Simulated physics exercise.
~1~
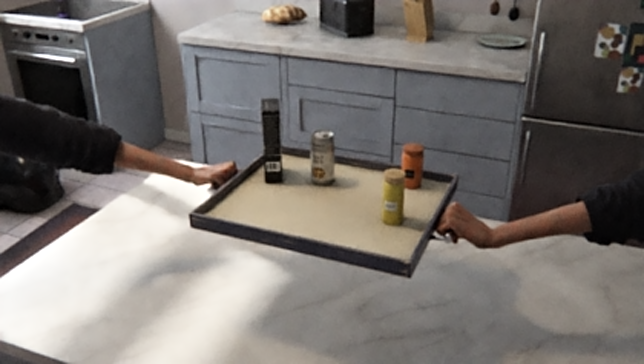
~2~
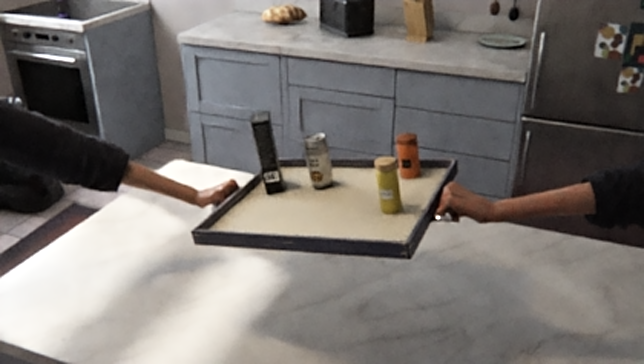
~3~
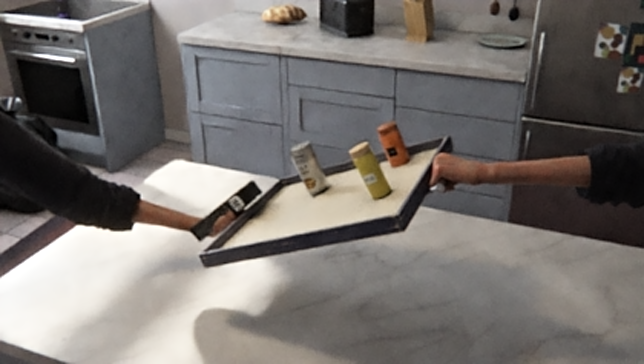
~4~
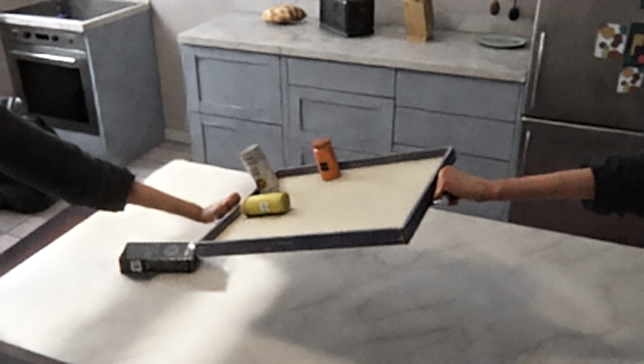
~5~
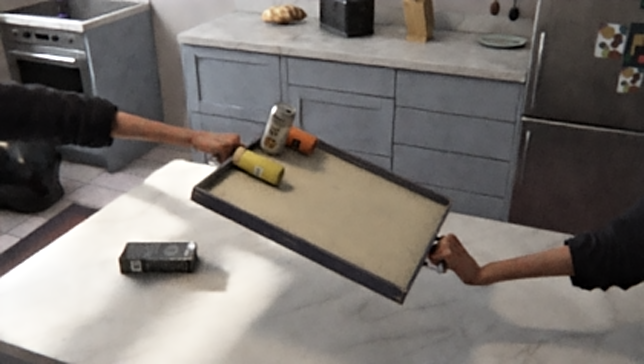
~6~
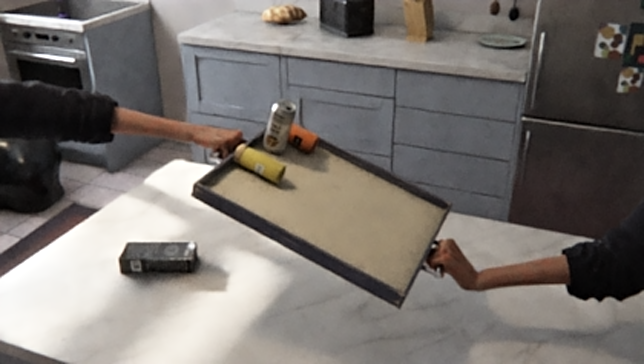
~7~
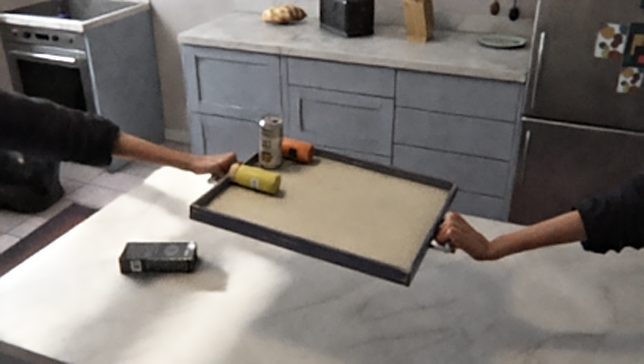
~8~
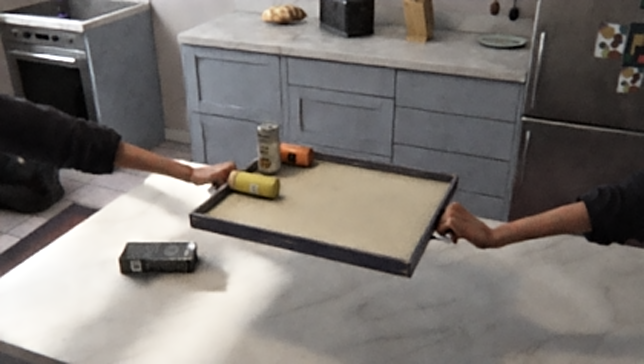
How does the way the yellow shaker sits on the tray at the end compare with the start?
At the start the yellow shaker stands upright on the tray, but by the end it is lying on its side.
